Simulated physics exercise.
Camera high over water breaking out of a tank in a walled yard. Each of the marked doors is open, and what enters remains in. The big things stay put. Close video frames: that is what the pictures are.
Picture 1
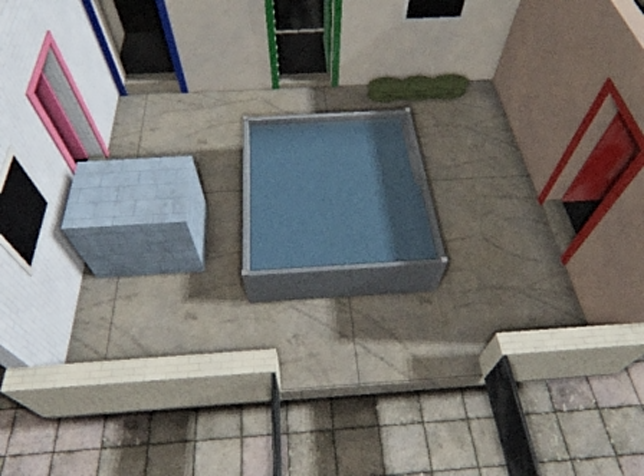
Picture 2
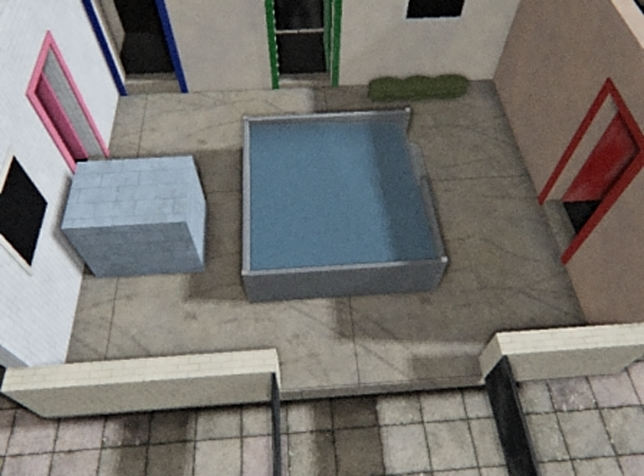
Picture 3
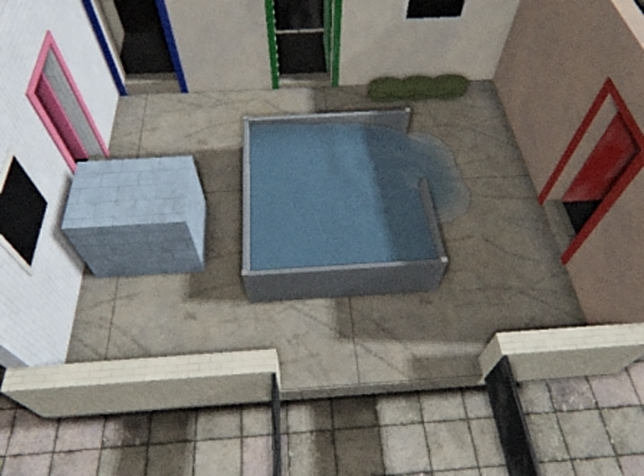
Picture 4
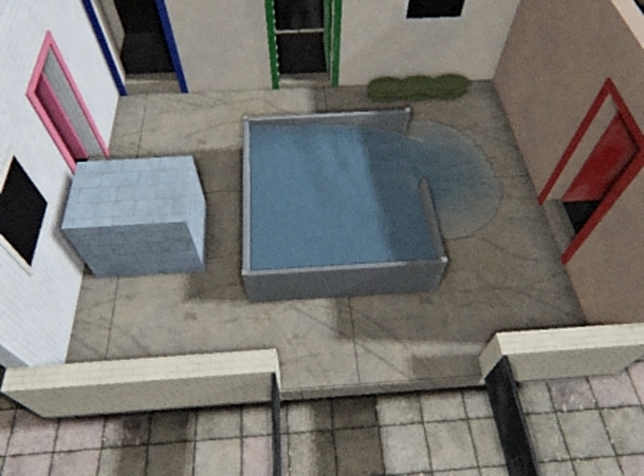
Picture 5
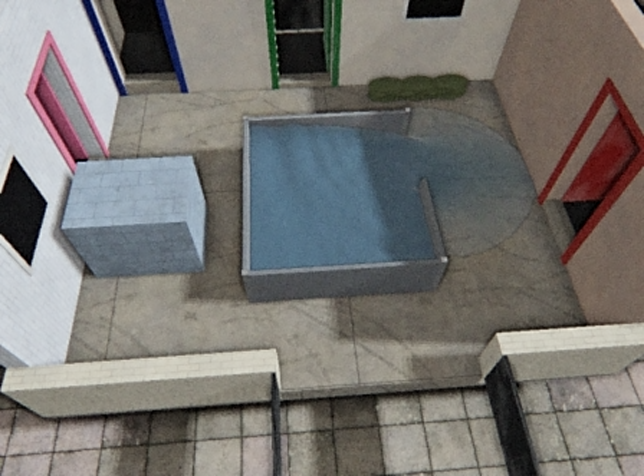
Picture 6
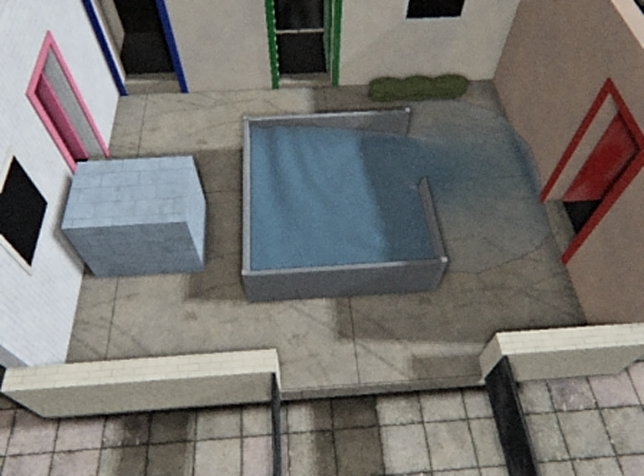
A square tank of blue water losing part of its right wall, water pouring out and spreading rightward across the walled yard.
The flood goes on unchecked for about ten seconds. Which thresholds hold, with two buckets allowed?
In order: The blue door will pass two buckets at most; the green door will pass two buckets at most; the red door will pass more than two buckets; the pink door will pass more than two buckets.
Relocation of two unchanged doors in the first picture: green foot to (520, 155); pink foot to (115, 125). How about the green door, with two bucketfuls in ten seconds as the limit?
The green one overflows.
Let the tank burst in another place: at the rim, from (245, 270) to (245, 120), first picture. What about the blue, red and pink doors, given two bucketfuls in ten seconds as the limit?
The blue door tops the limit, the red door stays within the limit and the pink door tops the limit.
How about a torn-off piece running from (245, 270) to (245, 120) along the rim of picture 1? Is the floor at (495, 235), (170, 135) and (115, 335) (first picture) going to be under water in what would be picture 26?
One after the other: Free of water, covered, covered.
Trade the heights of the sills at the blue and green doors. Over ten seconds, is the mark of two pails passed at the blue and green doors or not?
I'd say the blue door is swamped and the green door stays safe.
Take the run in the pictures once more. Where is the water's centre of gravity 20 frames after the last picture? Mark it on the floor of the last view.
The water's centre sits above (394, 193).
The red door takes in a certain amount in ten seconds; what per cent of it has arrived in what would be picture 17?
My estimate: Close to 35 per cent.
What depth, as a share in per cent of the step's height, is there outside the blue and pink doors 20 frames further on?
First 10 percent, then 0 percent.
A moment on, water covers 20 % of the floor; the blue door not reached, the green door not reached, the red door under two buckets in, the pink door not reached.
Next, water covers 30 % of the floor; the blue door not reached, the green door not reached, the red door over two buckets in, the pink door not reached.
Then, water covers 65 % of the floor; the blue door wet at the sill, nothing in, the green door wet at the sill, nothing in, the red door over two buckets in, the pink door not reached.
Later, water covers 90 % of the floor; the blue door wet at the sill, nothing in, the green door wet at the sill, nothing in, the red door far over two buckets in, the pink door over two buckets in.
In the end, water covers 95 % of the floor; the blue door wet at the sill, nothing in, the green door wet at the sill, nothing in, the red door far over two buckets in, the pink door over two buckets in.
